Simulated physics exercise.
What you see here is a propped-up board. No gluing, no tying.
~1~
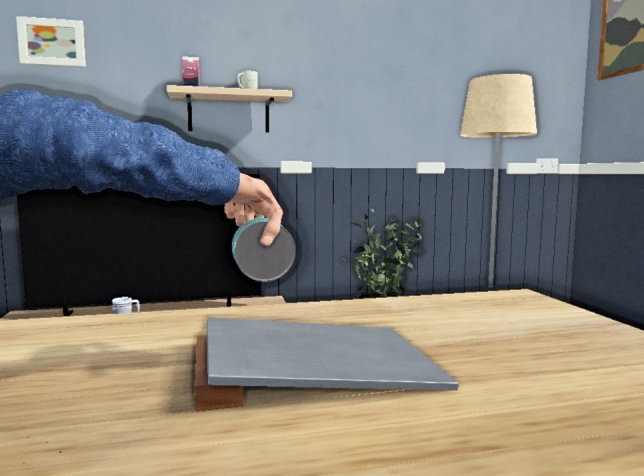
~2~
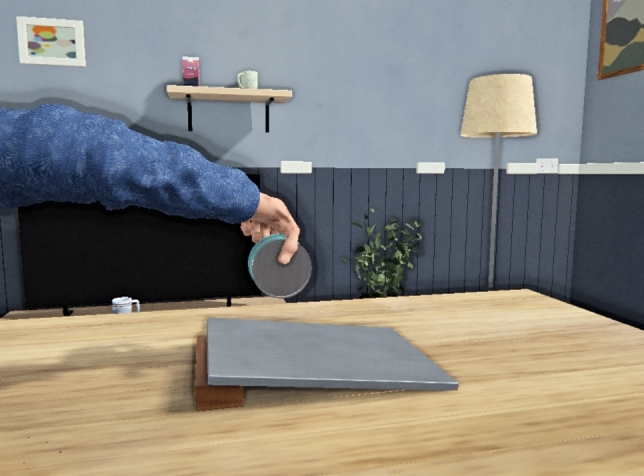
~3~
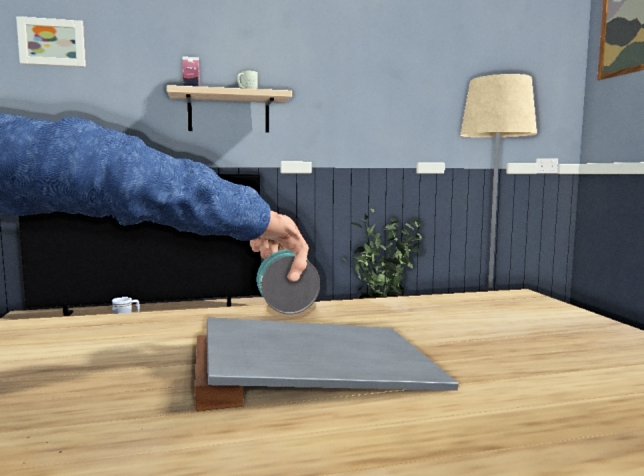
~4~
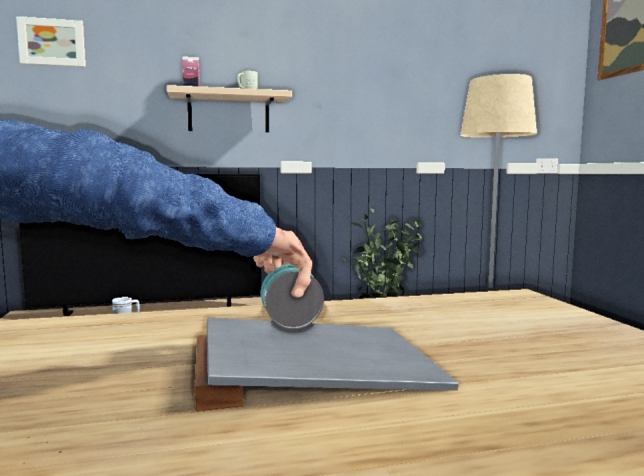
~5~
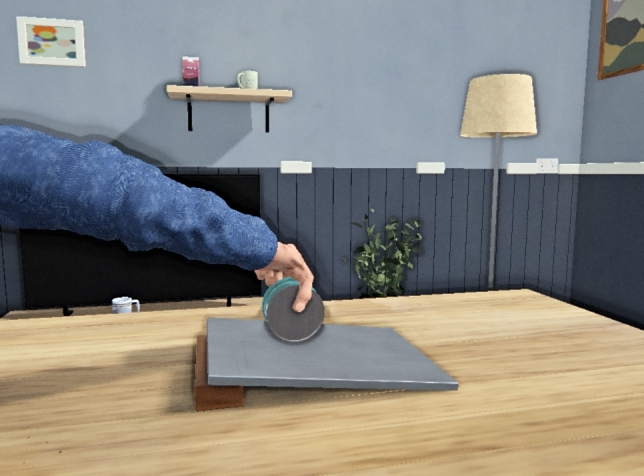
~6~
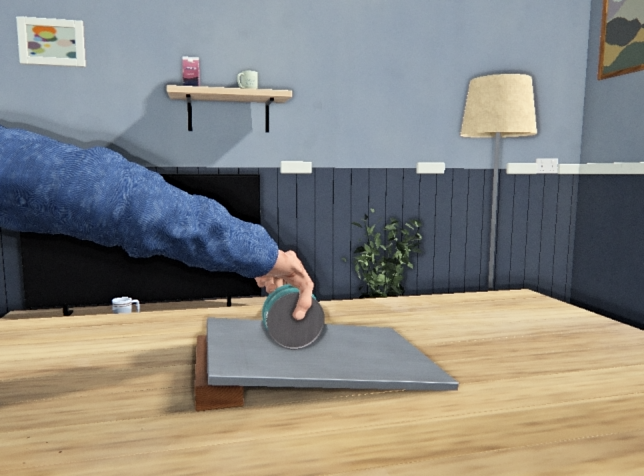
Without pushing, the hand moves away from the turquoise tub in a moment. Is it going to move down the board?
Yes, it moves down the board.
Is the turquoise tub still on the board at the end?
Off the top.
Then, 1.20 s after the last picture, turquoise tub now off the board.
Then, 2.00 s after the last picture, things are still on the move.
By the end, off the board, turquoise tub. The turquoise tub goes downhill.
